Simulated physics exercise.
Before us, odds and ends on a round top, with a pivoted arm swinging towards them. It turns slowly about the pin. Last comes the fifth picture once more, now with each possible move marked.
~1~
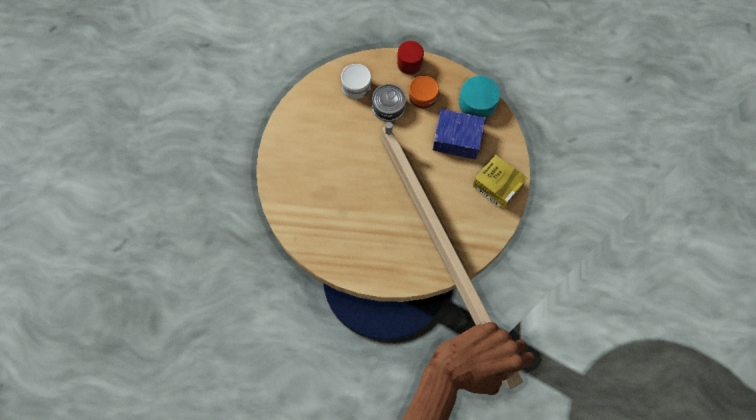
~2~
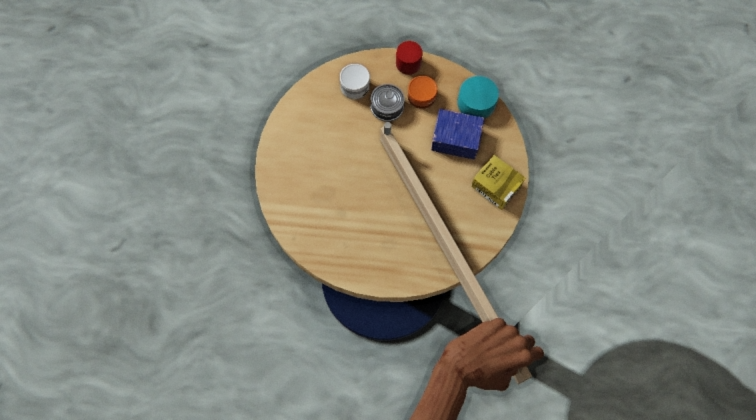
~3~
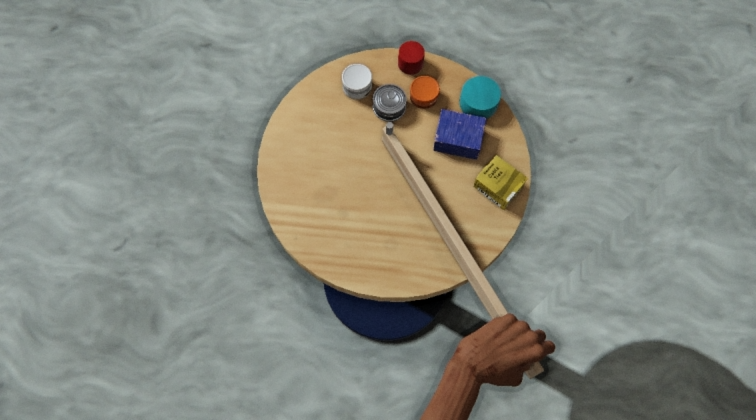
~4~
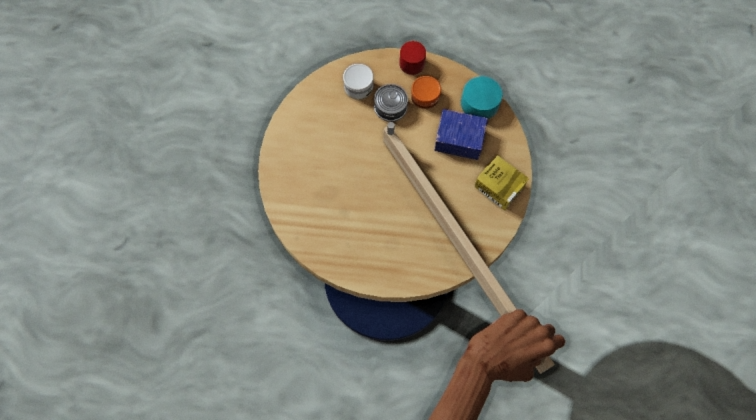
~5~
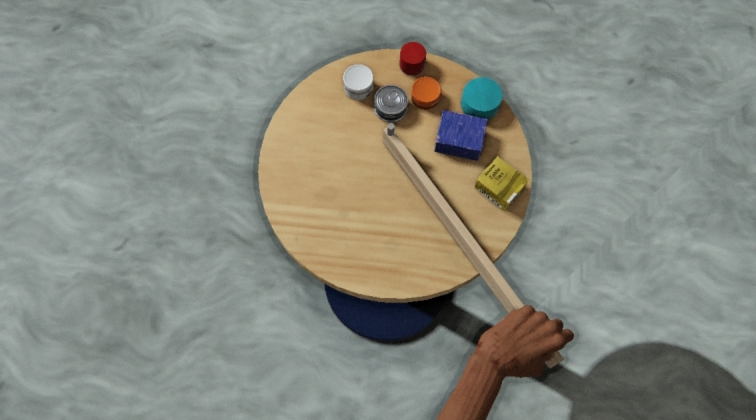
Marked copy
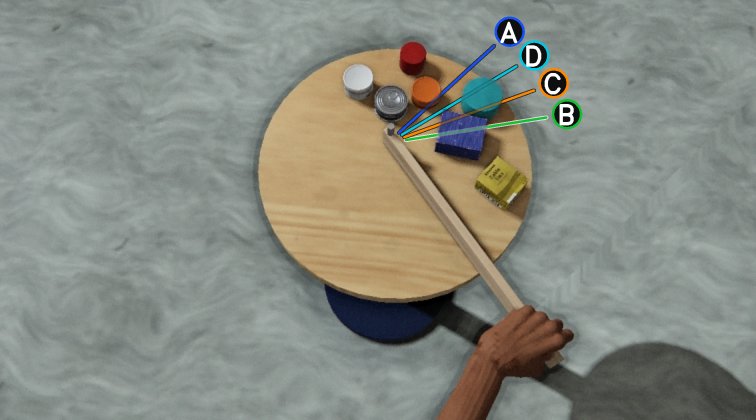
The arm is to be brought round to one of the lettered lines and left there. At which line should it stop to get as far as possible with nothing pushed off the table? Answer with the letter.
The farthest safe stop is B.
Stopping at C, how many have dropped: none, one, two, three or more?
By then, one.
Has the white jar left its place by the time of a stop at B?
By then, no.
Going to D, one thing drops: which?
The turquoise pot.
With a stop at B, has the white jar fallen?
No.
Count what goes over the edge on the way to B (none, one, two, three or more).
The count is none.
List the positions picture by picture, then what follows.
The first frame shows turquoise pot (479, 98); grey tin (389, 102); arm (430, 213).
The second frame shows arm (433, 212); white jar (355, 82).
The third frame shows arm (438, 210); yellow box (500, 182).
The fourth frame shows arm (442, 208); turquoise pot (482, 99).
The fifth frame shows arm (446, 207); blue block (461, 136); white jar (359, 82); orange tub (426, 94).
On the marked copy, A at (448, 88); B at (477, 129); C at (470, 113); D at (460, 100).
With B. Early on, arm (473, 180); yellow box (501, 181); red pot (413, 59).
Further on, arm (486, 145); yellow box (506, 137); blue block (460, 130).
At the end, arm (484, 118); turquoise pot (480, 76); yellow box (496, 106); nothing has fallen.
As for the rest, A drops the turquoise pot; C drops the turquoise pot; D drops the turquoise pot.
